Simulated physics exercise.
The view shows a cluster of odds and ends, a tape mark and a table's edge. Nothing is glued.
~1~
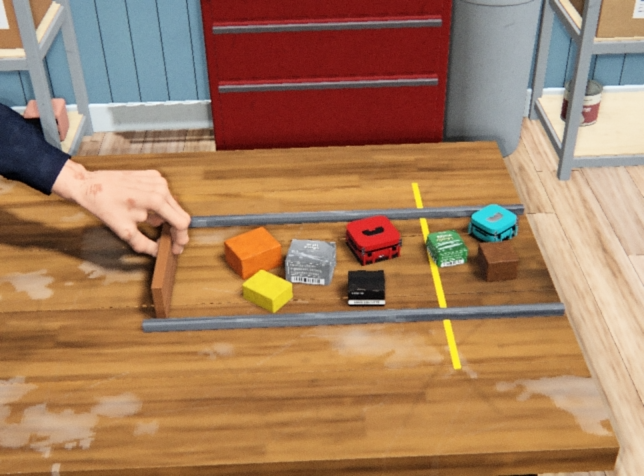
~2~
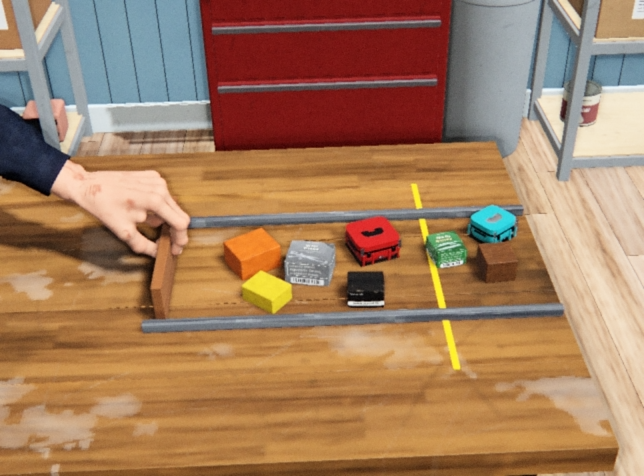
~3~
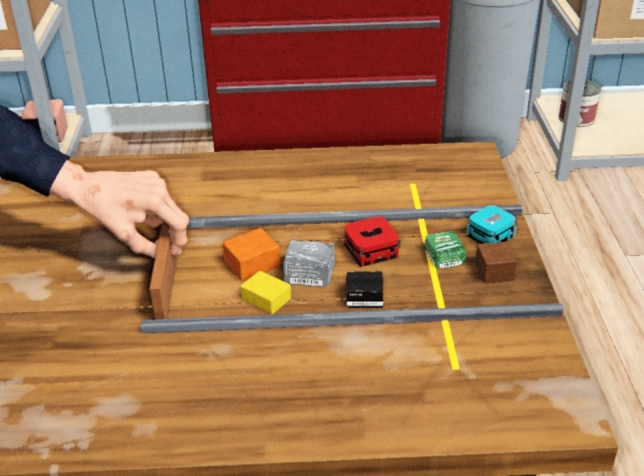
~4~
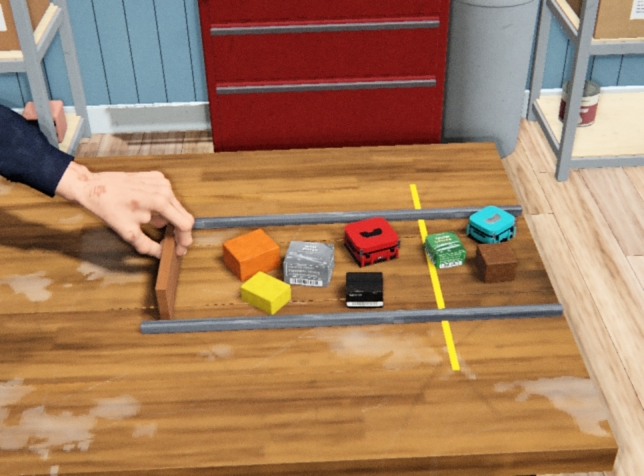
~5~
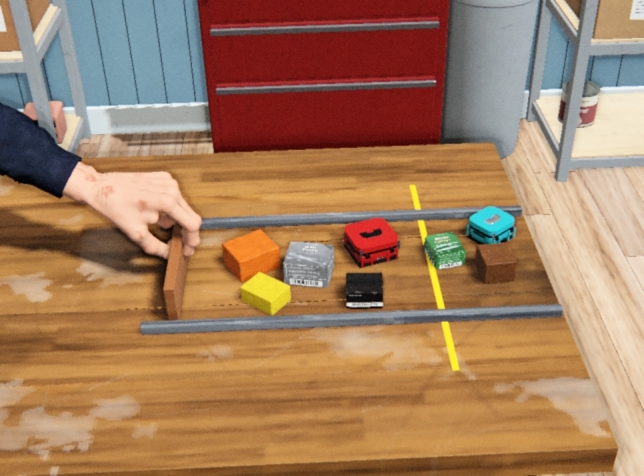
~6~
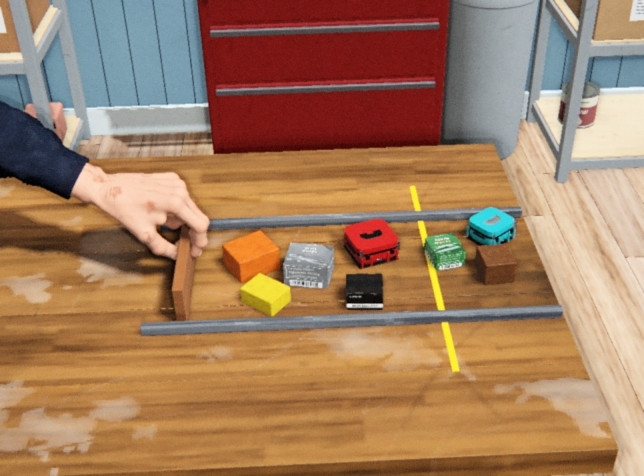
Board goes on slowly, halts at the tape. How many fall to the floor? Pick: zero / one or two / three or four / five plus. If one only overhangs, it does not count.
That comes to zero.
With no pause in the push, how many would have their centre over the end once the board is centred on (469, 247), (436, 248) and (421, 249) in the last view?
Counts: 2, 0, 0.
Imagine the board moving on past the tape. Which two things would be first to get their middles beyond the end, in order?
In order: The black box, the brown block.
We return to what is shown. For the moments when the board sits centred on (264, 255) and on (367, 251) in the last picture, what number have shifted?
At that stage 4; at the next, 6.
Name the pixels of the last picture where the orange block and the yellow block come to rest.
The orange block comes to rest close to (453, 255), while the yellow block rests close to (455, 296).
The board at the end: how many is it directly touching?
It's 3 of them.
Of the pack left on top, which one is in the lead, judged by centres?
Closest in the end is the black box.
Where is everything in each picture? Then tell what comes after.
The first picture shows turquoise case (493, 227); brown block (498, 261); green box (447, 249); board (168, 256); tape (433, 263).
The second picture shows brown block (497, 262); board (167, 256).
The third picture shows green box (445, 249); grey box (309, 263).
The fourth picture shows turquoise case (491, 228); red case (371, 242).
The fifth picture shows brown block (495, 263); black box (364, 290).
The sixth picture shows turquoise case (491, 229); brown block (495, 264); green box (445, 251); board (186, 258); tape (431, 266).
A little later, none off yet; turquoise case at rest near (491, 229); brown block at rest near (495, 264); green box at rest near (445, 251).
Next, none off yet; turquoise case at rest near (491, 229); brown block at rest near (495, 264); green box at rest near (453, 250).
When it is over, the number that fall off is zero.
